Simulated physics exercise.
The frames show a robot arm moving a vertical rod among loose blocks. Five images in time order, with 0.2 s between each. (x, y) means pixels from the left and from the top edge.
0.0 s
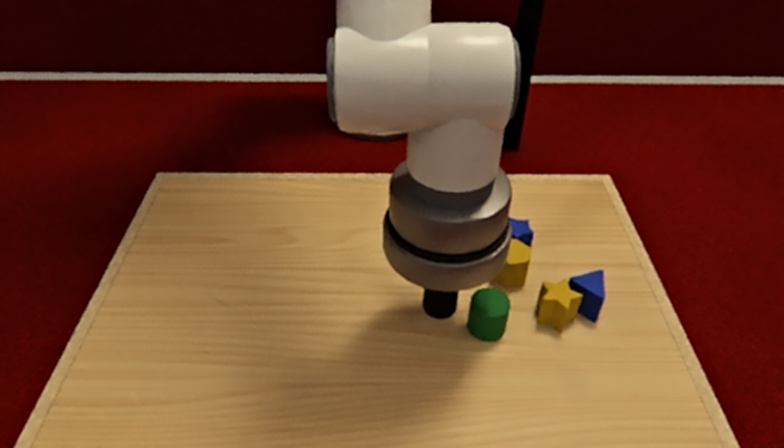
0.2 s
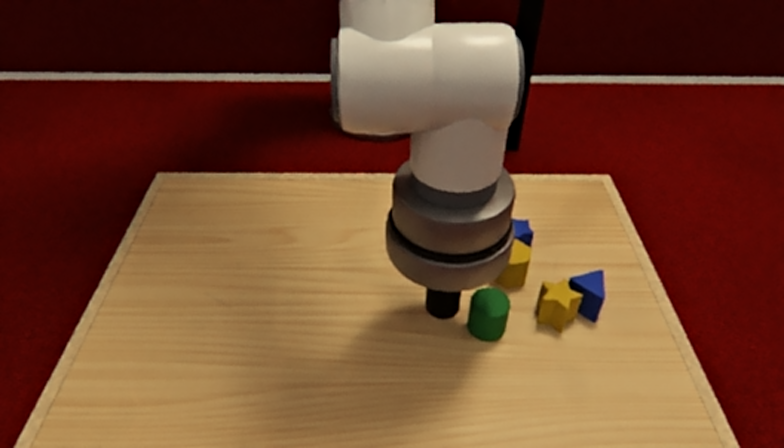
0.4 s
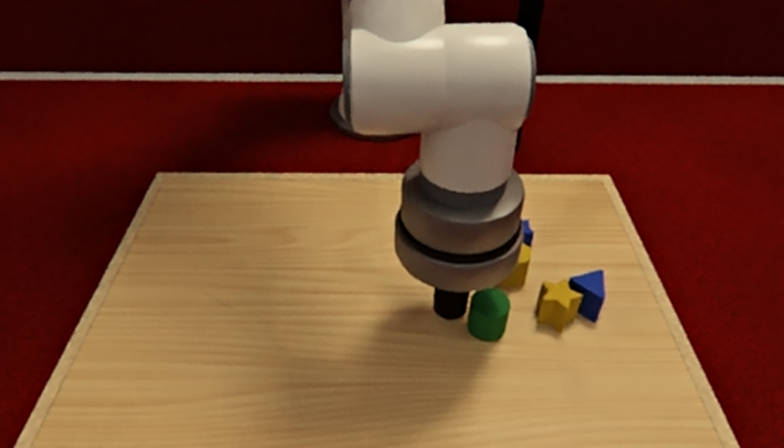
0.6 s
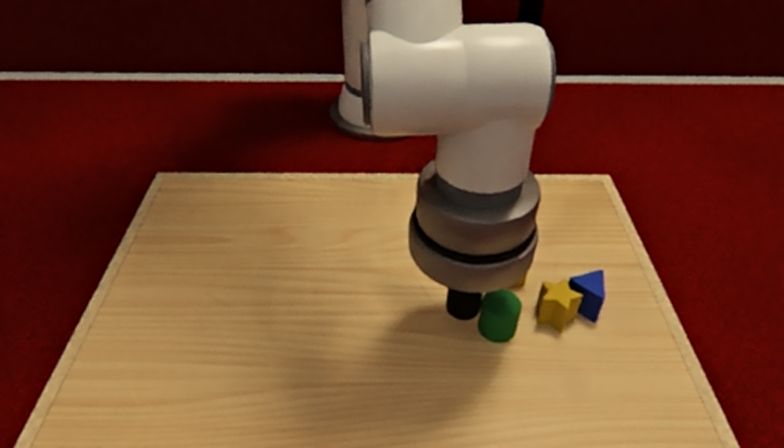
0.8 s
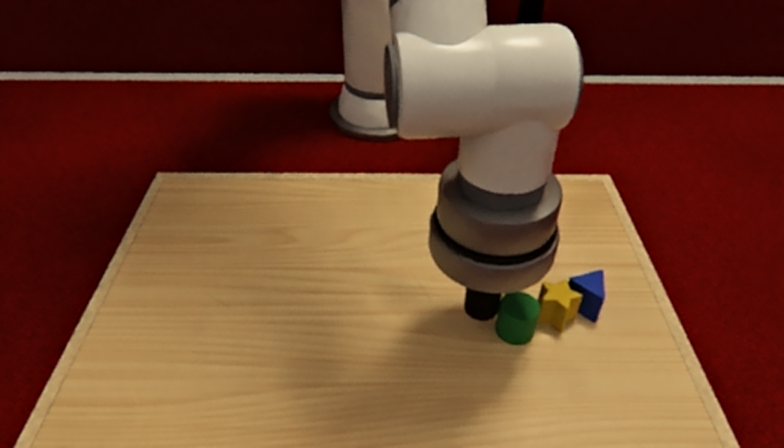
A white robot arm moved its black rod slowly to the right over a wooden table, reached the green cylinder, and pushed it right toward the yellow star and blue triangular block, which stayed still.
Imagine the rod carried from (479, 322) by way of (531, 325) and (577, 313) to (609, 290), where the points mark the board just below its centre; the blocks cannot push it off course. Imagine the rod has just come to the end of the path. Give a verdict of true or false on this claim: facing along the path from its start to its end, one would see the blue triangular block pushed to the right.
The statement is false.
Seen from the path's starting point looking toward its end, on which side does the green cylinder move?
Out to the right.
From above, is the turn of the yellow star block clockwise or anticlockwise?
Viewed from overhead, the yellow star block winds up turned anticlockwise.
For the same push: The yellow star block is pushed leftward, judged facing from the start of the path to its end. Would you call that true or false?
The statement is incorrect.
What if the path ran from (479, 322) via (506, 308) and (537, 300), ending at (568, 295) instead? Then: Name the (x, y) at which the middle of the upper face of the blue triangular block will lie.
I think it will end close to (615, 283).
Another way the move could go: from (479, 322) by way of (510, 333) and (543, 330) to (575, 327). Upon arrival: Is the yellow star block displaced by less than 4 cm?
That would be a no.
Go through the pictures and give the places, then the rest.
In the first frame, lower end of the rod (440, 307), tops of blocks, yellow six-sided block (513, 251), green cylinder (491, 302), yellow star block (561, 292), blue triangular block (592, 282).
In the second frame, rod (442, 307), blocks as before.
In the third frame, rod (450, 307), blocks as before.
In the fourth frame, rod (463, 307), green cylinder (502, 303).
In the fifth frame, rod (481, 308), yellow six-sided block hidden, green cylinder (520, 305), yellow star block (561, 292), blue triangular block (592, 282).
The first path, step by step. One third of the way, rod (536, 311); green cylinder (571, 322); yellow star block (581, 298), turned 70° anticlockwise; blue triangular block (595, 279).
Two thirds of the way, rod (582, 299); green cylinder (581, 325); yellow star block (618, 294), turned 70° anticlockwise; blue triangular block (614, 271), turned 40° anticlockwise.
At the end, rod (614, 277); yellow six-sided block not moved; green cylinder (581, 325); yellow star block (637, 290), turned 20° anticlockwise; blue triangular block (640, 257).
